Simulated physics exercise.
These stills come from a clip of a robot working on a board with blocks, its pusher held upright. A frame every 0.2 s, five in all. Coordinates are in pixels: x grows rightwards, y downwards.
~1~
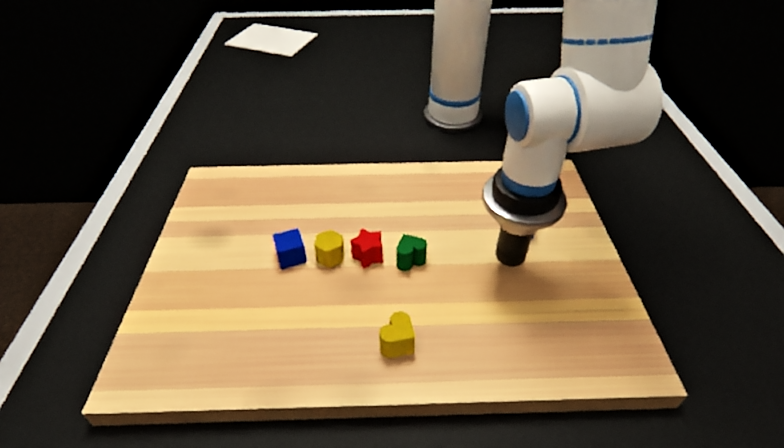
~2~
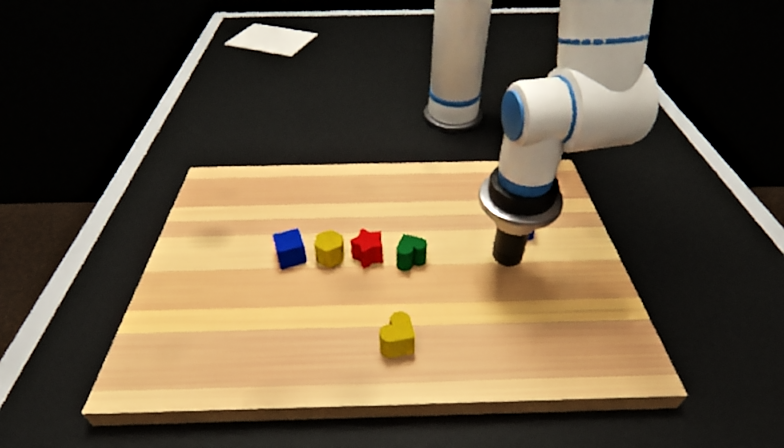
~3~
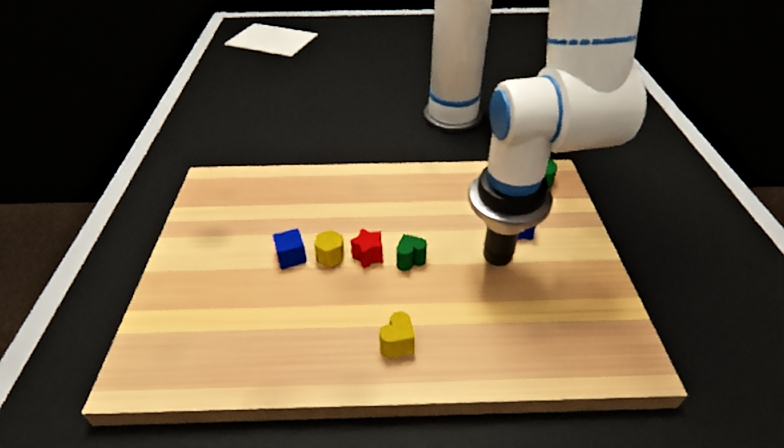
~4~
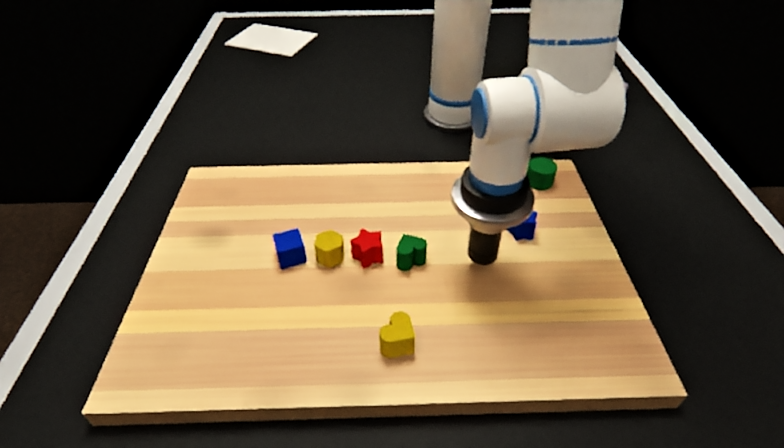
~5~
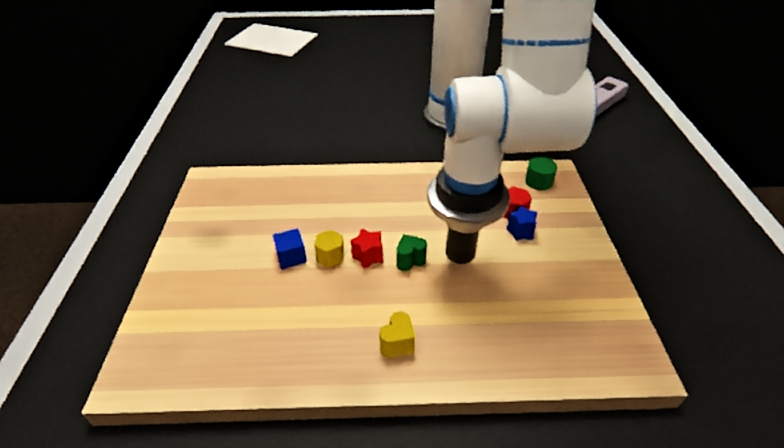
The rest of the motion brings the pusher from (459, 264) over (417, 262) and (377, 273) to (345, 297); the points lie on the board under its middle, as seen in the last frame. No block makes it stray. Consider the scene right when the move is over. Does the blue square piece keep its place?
No - that is not the case.
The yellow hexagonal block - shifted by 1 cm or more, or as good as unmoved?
It is moved off its spot.
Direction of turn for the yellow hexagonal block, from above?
Direction: Anticlockwise.
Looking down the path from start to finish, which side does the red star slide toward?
Sideways, to the right.
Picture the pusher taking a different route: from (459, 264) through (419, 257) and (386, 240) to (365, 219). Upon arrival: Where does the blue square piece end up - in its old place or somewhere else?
The answer is that it is displaced.
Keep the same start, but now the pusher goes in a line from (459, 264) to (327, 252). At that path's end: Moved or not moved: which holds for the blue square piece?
Its place changes.
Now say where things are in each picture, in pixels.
The first frame shows pusher tip (510, 256); block tops, blue square piece (288, 240); yellow hexagonal block (329, 240); red star (368, 239); green heart-shaped block (411, 244).
The second frame shows pusher (507, 256); blocks unchanged.
The third frame shows pusher (498, 255); blocks unchanged.
The fourth frame shows pusher (482, 255); blocks unchanged.
The fifth frame shows pusher (460, 254); blue square piece (288, 240); yellow hexagonal block (329, 240); red star (368, 239); green heart-shaped block (411, 244).
On the path given first. One third of the way, pusher (417, 251); red star (360, 239), turned 20° clockwise; green heart-shaped block (385, 245).
Two thirds of the way, pusher (377, 262); blue square piece (281, 241); yellow hexagonal block (308, 234), turned 75° anticlockwise; red star (338, 229), turned 65° clockwise; green heart-shaped block (347, 246), turned 35° clockwise.
At the end, pusher (343, 286); blue square piece (281, 241); yellow hexagonal block (307, 234), turned 75° anticlockwise; red star (338, 229), turned 70° clockwise; green heart-shaped block (338, 250), turned 70° clockwise.
